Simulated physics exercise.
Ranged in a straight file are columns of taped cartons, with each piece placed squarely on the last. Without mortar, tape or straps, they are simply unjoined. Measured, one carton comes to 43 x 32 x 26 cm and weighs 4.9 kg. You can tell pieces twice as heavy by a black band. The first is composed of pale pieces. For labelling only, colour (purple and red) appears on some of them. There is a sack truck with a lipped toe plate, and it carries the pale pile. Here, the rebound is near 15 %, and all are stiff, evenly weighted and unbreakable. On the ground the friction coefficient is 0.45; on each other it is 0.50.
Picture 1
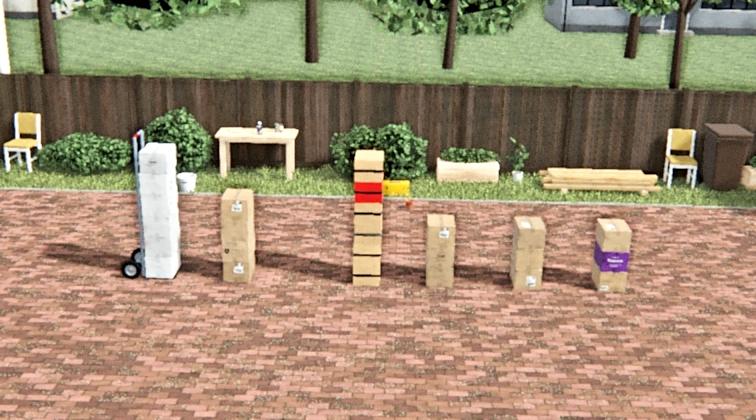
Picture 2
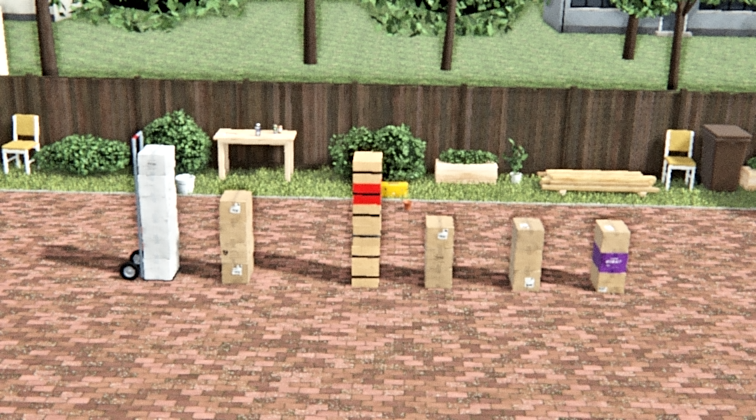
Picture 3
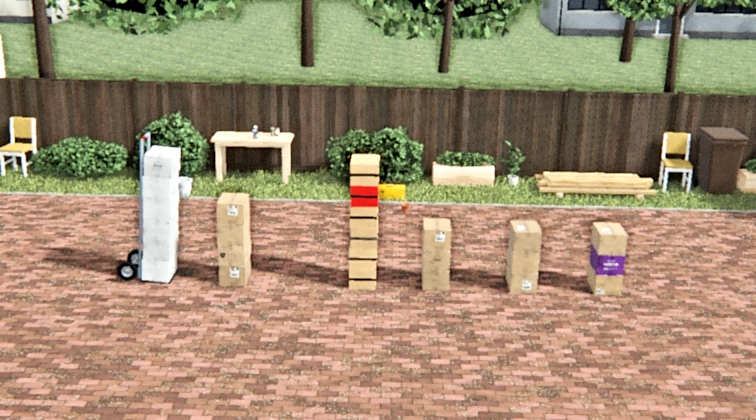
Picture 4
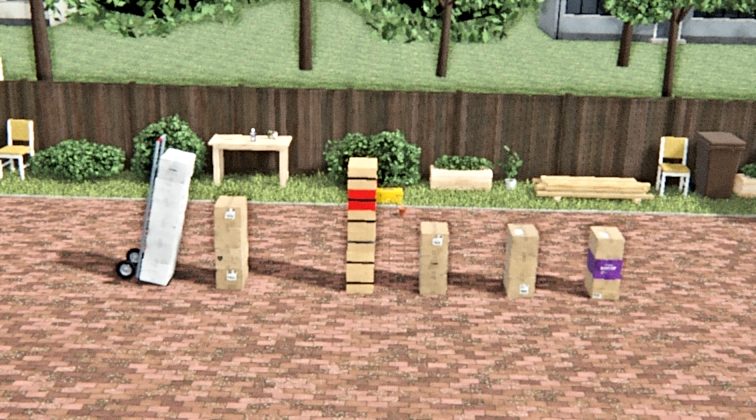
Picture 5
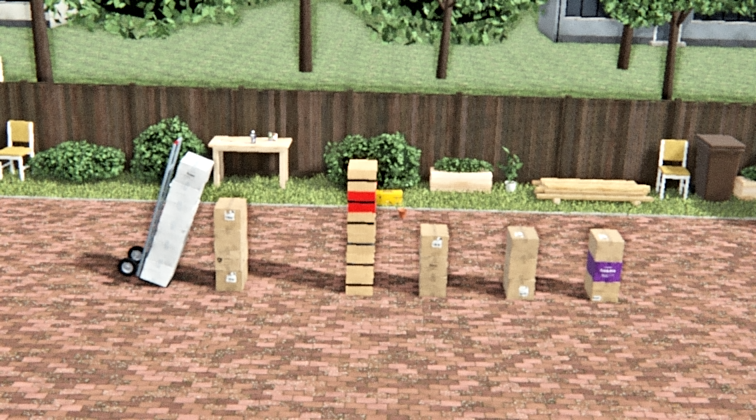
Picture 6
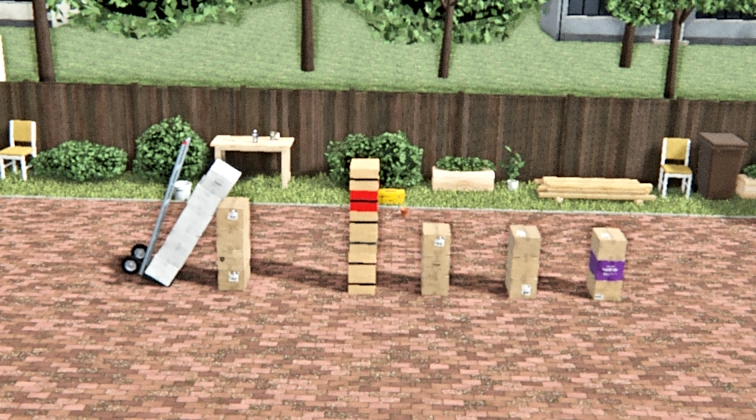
The clip opens on a row of stacked cartons on brick paving, with a pale stack standing upright against a sack truck at the left. The truck tilts forward to the right and the pale stack leans with it, then slants further, away from the truck's frame, while the other stacks stay standing.
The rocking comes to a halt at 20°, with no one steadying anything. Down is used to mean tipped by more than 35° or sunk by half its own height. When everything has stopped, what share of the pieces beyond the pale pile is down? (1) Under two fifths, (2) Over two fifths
(1) Under two fifths.
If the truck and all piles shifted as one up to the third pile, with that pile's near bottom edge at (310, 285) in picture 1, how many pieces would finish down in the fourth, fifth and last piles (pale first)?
In that case fourth 0, fifth 0, last 0.
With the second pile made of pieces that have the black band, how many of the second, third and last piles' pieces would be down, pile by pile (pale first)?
Down at the end: Second pile 0, third pile 0, last pile 0.
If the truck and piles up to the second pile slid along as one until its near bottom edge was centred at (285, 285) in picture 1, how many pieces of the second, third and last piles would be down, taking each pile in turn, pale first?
Second 4, third 6, last 0.
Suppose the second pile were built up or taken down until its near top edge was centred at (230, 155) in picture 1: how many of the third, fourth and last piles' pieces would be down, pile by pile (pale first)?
Down by pile: Third 0, fourth 0, last 0.
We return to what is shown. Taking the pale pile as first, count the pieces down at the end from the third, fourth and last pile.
By pile: Third 0, fourth 0, last 0.
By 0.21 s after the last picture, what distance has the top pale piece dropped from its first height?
About 20 cm.
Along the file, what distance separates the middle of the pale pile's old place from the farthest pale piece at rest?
Roughly 220 cm.
Then, 0.21 s after the last picture, 4 of the pale pile down; none of the 19 other cartons down, 4 disturbed.
Then, 0.59 s after the last picture, 6 of the pale pile down; none of the 19 other cartons down, 4 disturbed.
Then, 0.95 s after the last picture, 6 of the pale pile down; 4 of the 19 other cartons down.
At rest, 6 of the pale pile down; 4 of the 19 other cartons down; red carton shifted 45 mm; purple carton unmoved. That is 21 per cent. As the last picture would show them, middles, red carton near (368, 196), purple carton near (606, 264).
